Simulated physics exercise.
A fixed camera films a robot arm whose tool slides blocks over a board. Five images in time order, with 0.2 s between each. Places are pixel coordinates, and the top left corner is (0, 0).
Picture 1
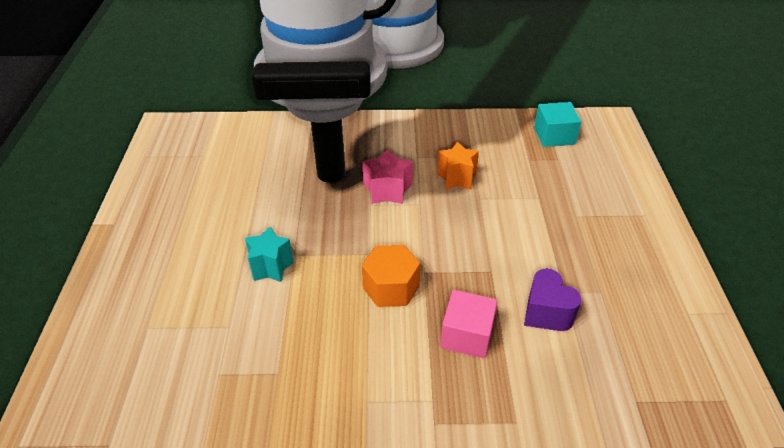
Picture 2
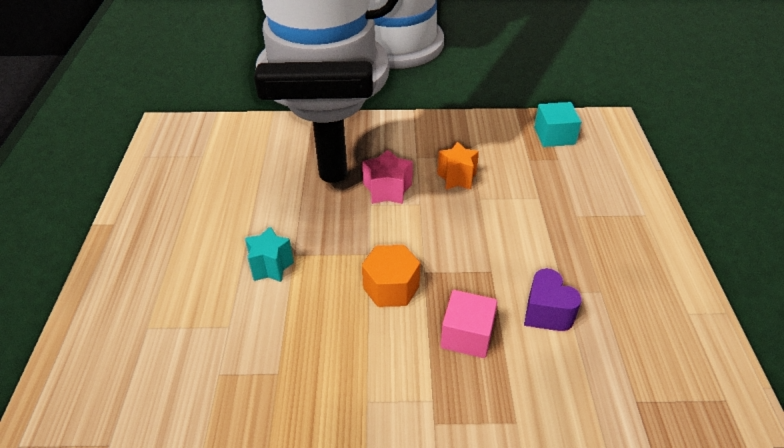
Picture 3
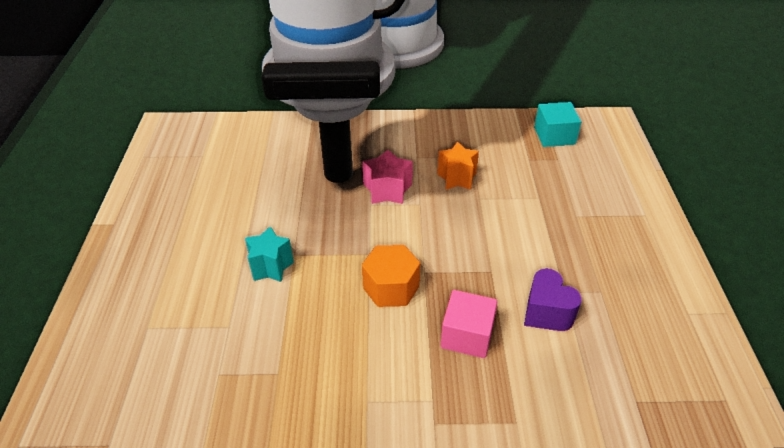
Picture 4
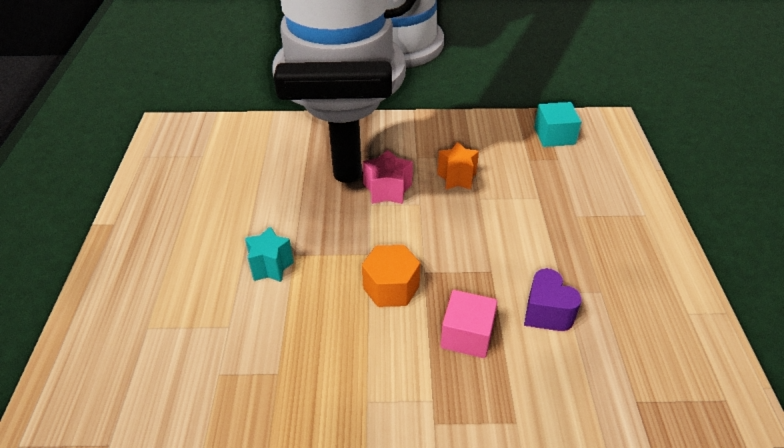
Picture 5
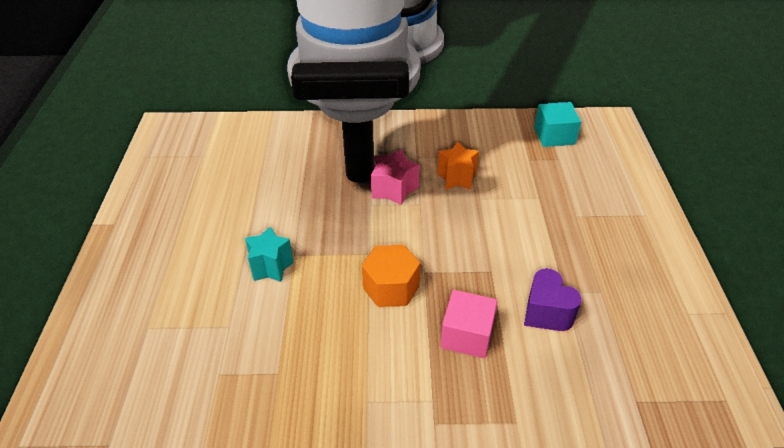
Robot arm with a black rod sliding right across a wooden board and nudging a pink star-shaped block slightly to the right.
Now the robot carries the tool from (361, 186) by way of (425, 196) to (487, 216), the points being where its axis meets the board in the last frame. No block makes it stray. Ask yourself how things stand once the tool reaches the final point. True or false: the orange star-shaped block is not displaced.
The statement is false.
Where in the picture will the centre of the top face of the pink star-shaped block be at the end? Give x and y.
In the picture, that point is around (507, 174).
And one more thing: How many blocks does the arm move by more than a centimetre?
This push will displace two blocks.
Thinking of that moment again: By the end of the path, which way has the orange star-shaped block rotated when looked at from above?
The twist is anticlockwise.
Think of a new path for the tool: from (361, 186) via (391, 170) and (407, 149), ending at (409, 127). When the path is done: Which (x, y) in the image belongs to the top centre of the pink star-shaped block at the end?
For the centre of its top, I'd go with (414, 162).
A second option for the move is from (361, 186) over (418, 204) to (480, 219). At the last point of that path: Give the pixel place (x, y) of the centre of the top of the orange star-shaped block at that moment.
In the picture, that point is around (479, 147).
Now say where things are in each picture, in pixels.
Lower end of the tool at (332, 174), tops of blocks, pink star-shaped block at (387, 166), orange star-shaped block at (459, 155), in the first frame.
Tool at (333, 174), blocks as before, in the second frame.
Tool at (339, 174), blocks as before, in the third frame.
Tool at (348, 174), blocks as before, in the fourth frame.
Tool at (360, 174), pink star-shaped block at (393, 165), orange star-shaped block at (459, 155), in the fifth frame.
On the path given first. One third of the way, tool at (405, 179); pink star-shaped block at (438, 169); orange star-shaped block at (465, 153).
Two thirds of the way, tool at (447, 189); pink star-shaped block at (481, 174), turned 15° anticlockwise; orange star-shaped block at (482, 149), turned 55° anticlockwise.
At the end, tool at (488, 204); pink star-shaped block at (507, 174), turned 55° anticlockwise; orange star-shaped block at (486, 149), turned 75° anticlockwise.
